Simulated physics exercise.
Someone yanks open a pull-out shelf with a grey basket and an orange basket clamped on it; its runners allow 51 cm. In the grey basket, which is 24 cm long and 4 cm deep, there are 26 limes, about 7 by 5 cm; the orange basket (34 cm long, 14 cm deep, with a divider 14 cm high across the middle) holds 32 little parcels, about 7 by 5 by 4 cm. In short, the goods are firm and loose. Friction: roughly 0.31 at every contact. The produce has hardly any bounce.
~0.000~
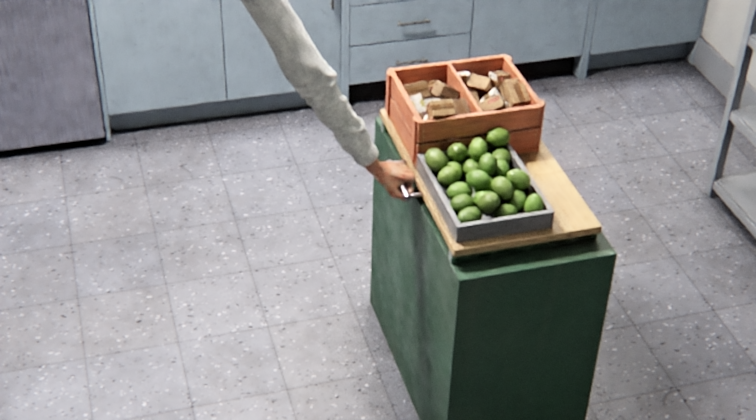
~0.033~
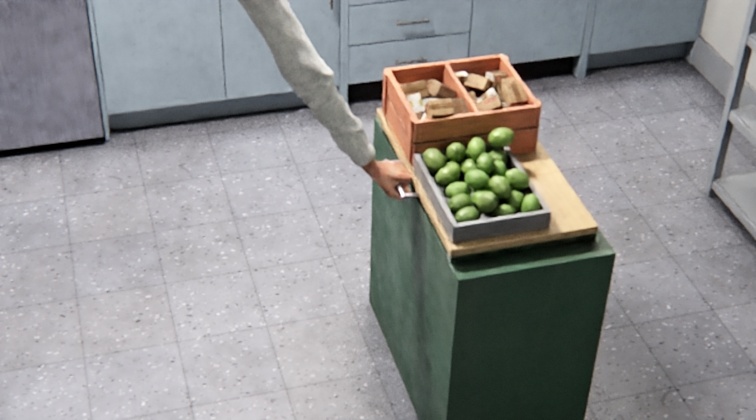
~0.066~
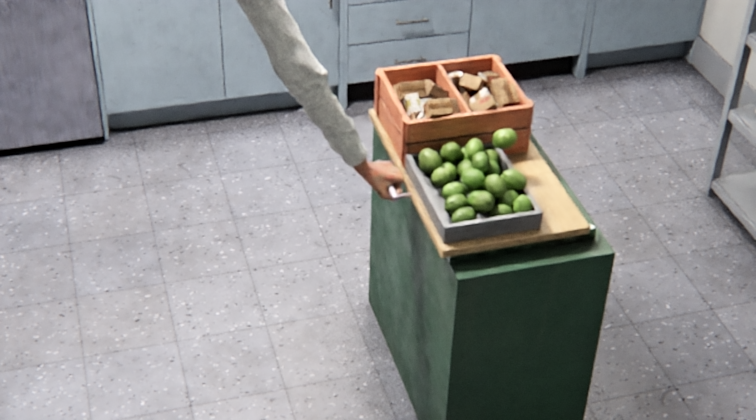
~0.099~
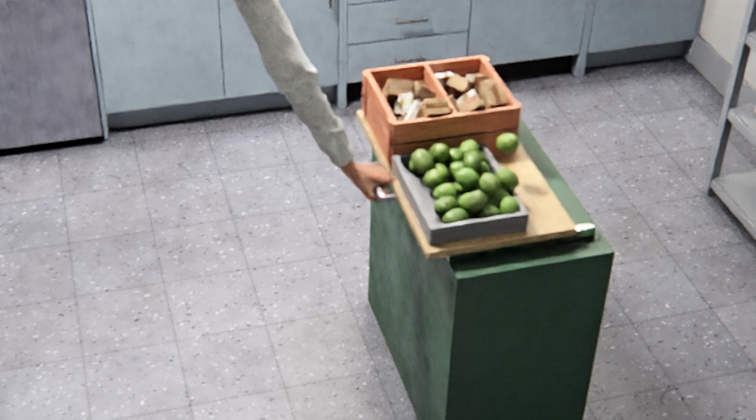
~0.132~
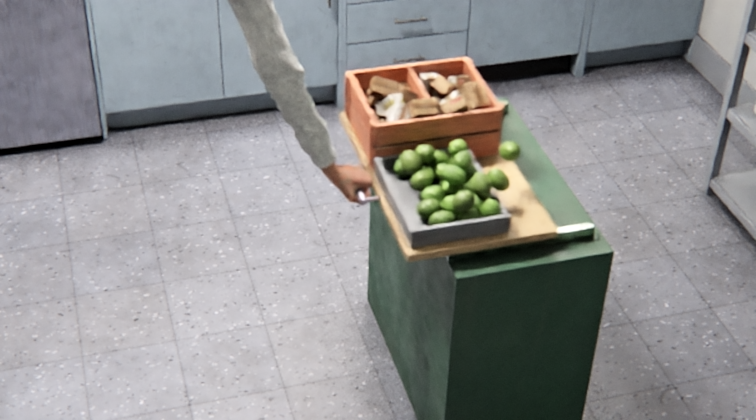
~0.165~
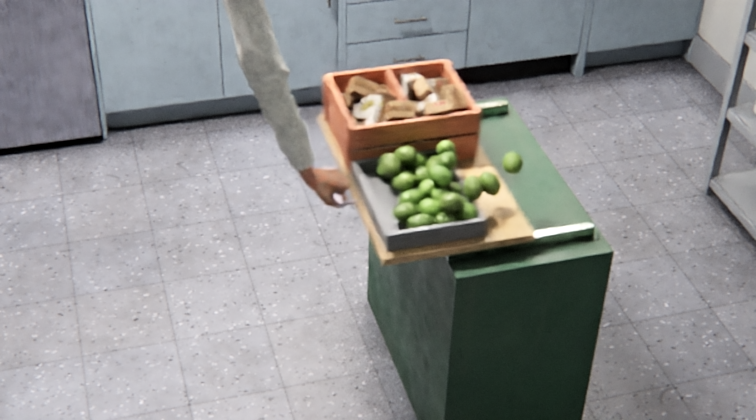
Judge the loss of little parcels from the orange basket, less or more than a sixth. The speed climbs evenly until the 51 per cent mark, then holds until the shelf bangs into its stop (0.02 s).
The loss is below one sixth.
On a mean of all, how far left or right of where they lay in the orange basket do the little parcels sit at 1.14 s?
Mean shift: Around 2 cm, rightward.
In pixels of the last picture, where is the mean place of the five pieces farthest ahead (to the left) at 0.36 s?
I'd say near (234, 157).
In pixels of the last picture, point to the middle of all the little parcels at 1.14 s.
The middle is around (299, 138).
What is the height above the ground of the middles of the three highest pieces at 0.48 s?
Mean height: Near 110 cm.
After 0.28 s, the shelf hits its stop.
After 0.36 s, grey basket 18 in, 8 out and orange basket 32 in, 0 out.
After 0.48 s, grey basket 16 in, 10 out and orange basket 31 in, 1 out.
After 0.70 s, grey basket 16 in, 10 out and orange basket 30 in, 2 out.
When it is over (at 1.14 s), grey basket 16 in, 10 out and orange basket 30 in, 2 out. Asked share, 2 of 32, 6 per cent.
